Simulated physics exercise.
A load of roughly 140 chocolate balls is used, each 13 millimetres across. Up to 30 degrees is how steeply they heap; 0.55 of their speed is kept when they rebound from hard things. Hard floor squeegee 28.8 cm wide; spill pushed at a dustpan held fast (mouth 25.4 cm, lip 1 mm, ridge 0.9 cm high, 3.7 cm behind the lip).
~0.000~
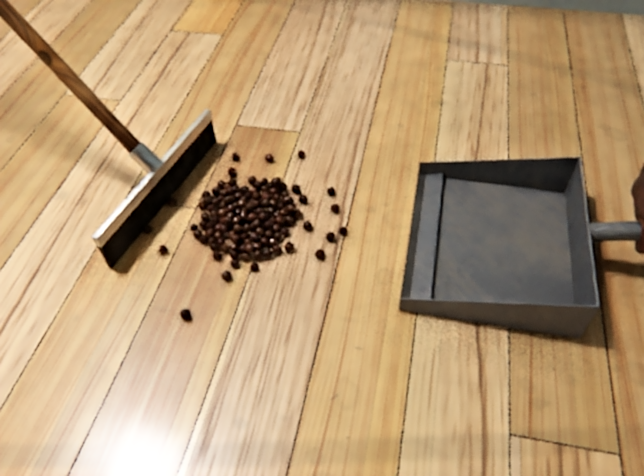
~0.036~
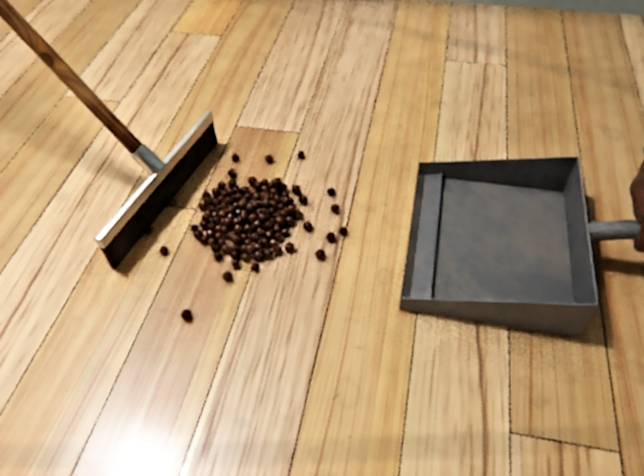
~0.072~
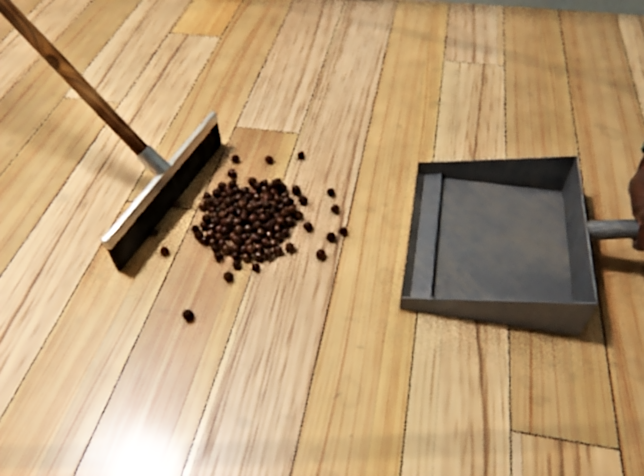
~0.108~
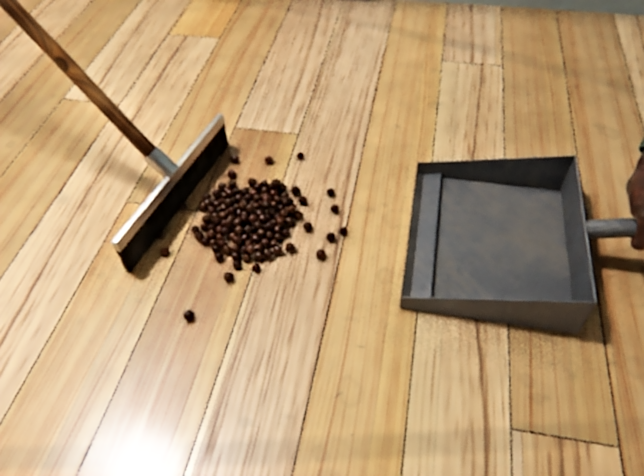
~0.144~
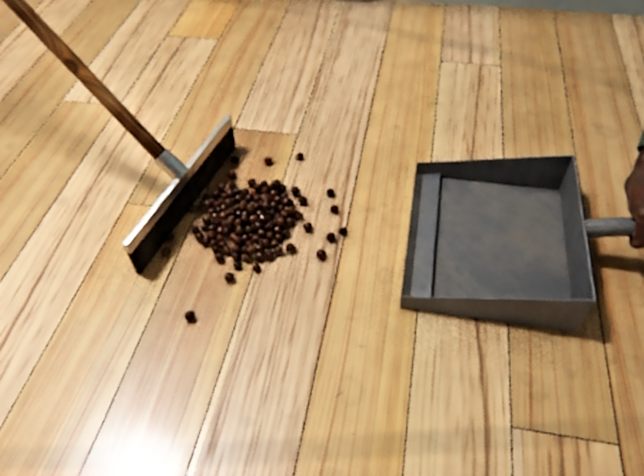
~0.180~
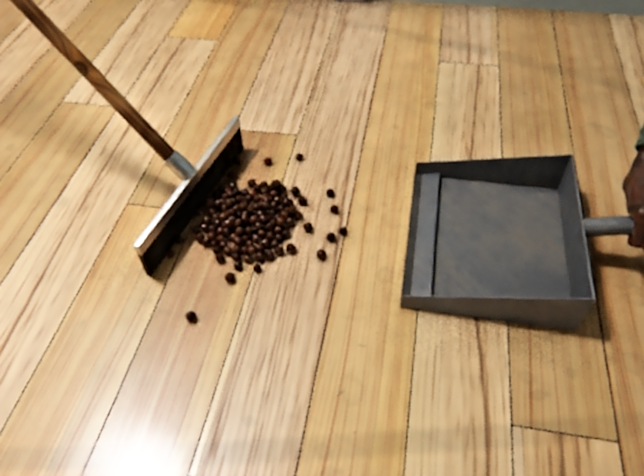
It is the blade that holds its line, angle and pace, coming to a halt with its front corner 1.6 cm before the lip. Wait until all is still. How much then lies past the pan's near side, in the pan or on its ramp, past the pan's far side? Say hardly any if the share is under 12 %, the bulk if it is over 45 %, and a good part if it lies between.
Near side: A sizeable minority; pan: A sizeable minority; far side: A small minority.
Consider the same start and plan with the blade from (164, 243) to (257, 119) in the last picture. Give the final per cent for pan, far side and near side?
Per cent by place - pan 20, far side 5, near side 20.
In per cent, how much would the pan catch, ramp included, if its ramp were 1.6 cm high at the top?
Then around 20 percent, ramp counted.
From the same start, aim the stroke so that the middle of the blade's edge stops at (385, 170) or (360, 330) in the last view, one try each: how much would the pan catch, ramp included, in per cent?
Roughly 5 per cent for the first try and 20 per cent for the second.
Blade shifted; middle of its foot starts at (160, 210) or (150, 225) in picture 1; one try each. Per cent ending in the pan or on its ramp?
Around 25 percent, then around 30 percent.
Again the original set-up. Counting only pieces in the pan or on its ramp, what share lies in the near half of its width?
Close to 30 %.
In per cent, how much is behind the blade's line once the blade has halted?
I'd say close to 10 per cent.
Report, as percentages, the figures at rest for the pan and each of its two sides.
Near: 20; pan: 20; far: 5 (percent).
After 0.52 s, middle of the blade 19 cm from the lip; 0 % over the lip, far side 0 %, near side 5 %.
After 0.75 s, middle of the blade 10 cm from the lip; 0 % over the lip, far side 0 %, near side 15 %.
After 1.09 s, middle of the blade 4 cm from the lip; 20 % over the lip, far side 5 %, near side 20 %.
By 1.5 s all is still; near side 20 %, pan 20 %, far side 5 %, in front of the lip or behind the blade 55 %.
